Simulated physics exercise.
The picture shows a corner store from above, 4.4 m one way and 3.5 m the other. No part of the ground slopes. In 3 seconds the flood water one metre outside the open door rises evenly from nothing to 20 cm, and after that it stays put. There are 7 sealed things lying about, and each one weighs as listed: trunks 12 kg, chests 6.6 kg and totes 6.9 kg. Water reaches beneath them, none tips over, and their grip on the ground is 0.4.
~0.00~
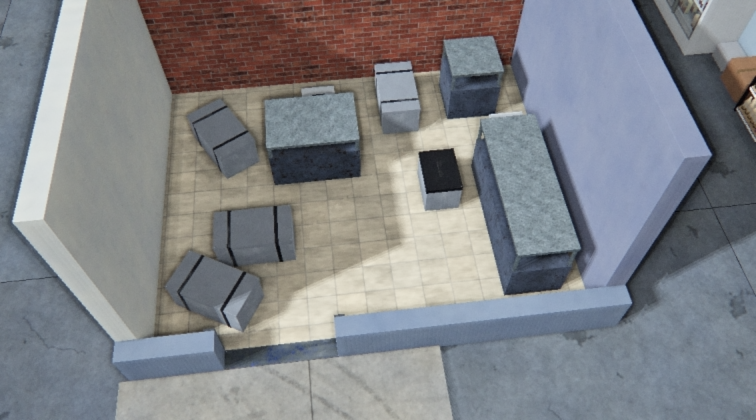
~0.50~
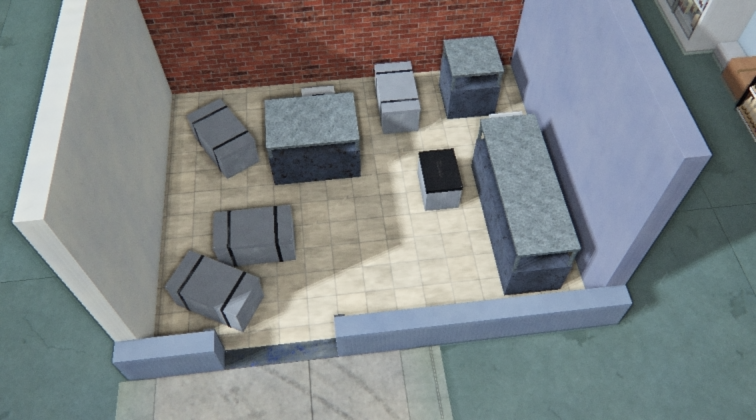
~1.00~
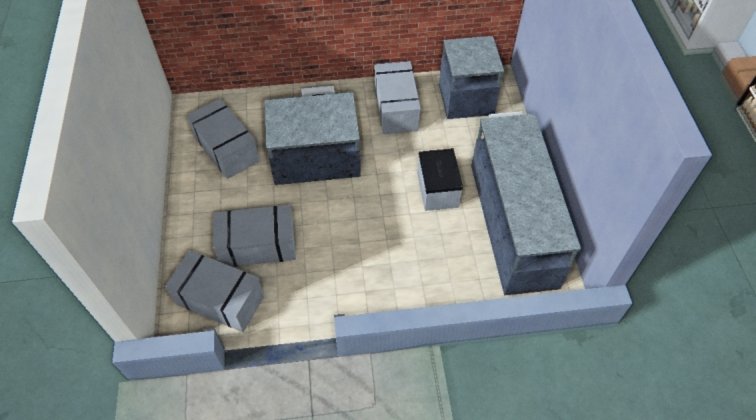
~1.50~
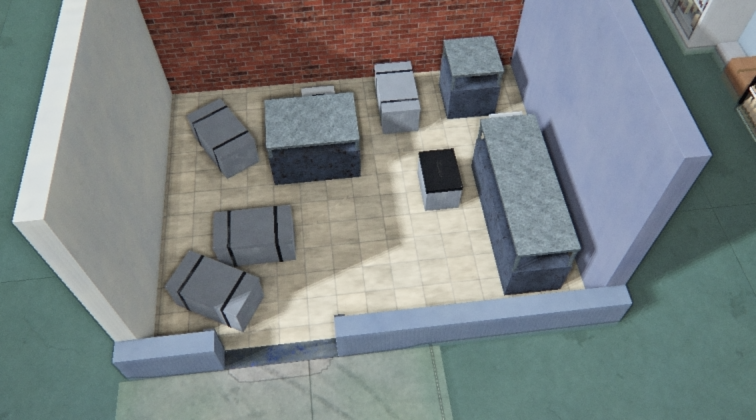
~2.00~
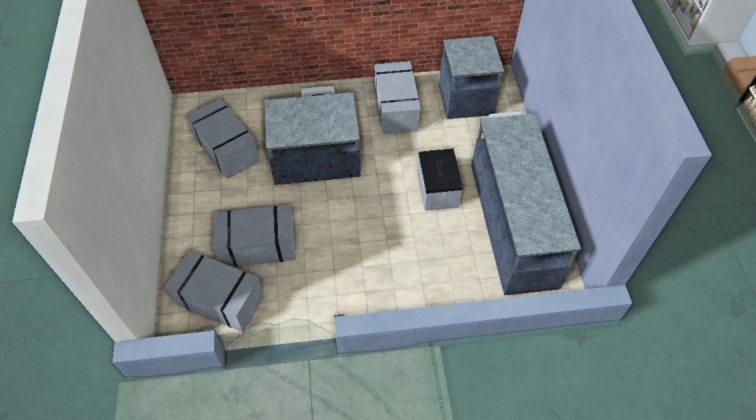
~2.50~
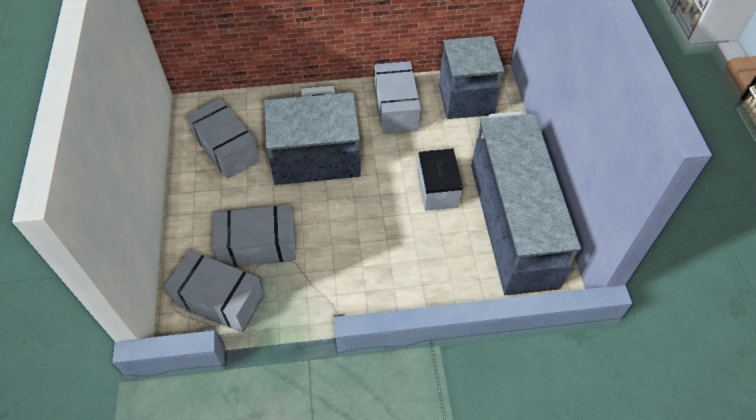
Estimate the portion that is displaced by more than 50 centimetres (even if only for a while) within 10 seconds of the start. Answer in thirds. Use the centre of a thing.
Two thirds or more.
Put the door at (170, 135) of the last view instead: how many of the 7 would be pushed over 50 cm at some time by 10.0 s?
In that case 5 of them.
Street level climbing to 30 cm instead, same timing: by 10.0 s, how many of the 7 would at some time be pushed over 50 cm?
6.
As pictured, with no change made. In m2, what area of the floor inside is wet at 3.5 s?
Around 3.5 m2 of it.
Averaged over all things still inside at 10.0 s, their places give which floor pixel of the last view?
Mean position approx. (390, 144).
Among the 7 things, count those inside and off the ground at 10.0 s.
At that moment it comes to 7.
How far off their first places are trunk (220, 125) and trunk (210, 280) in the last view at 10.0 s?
200 cm and 200 cm respectively.
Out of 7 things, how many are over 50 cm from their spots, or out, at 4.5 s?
The number by then is 1.
After 3.5 s 0 of 7 are over 50 cm from their spots; 0 afloat.
After 4.5 s 1 of 7 are over 50 cm from their spots; 1 afloat.
After 7.0 s 3 of 7 are over 50 cm from their spots; 4 afloat.
After 10.0 s 6 of 7 are over 50 cm from their spots, and 6 have been at some point; 7 afloat.
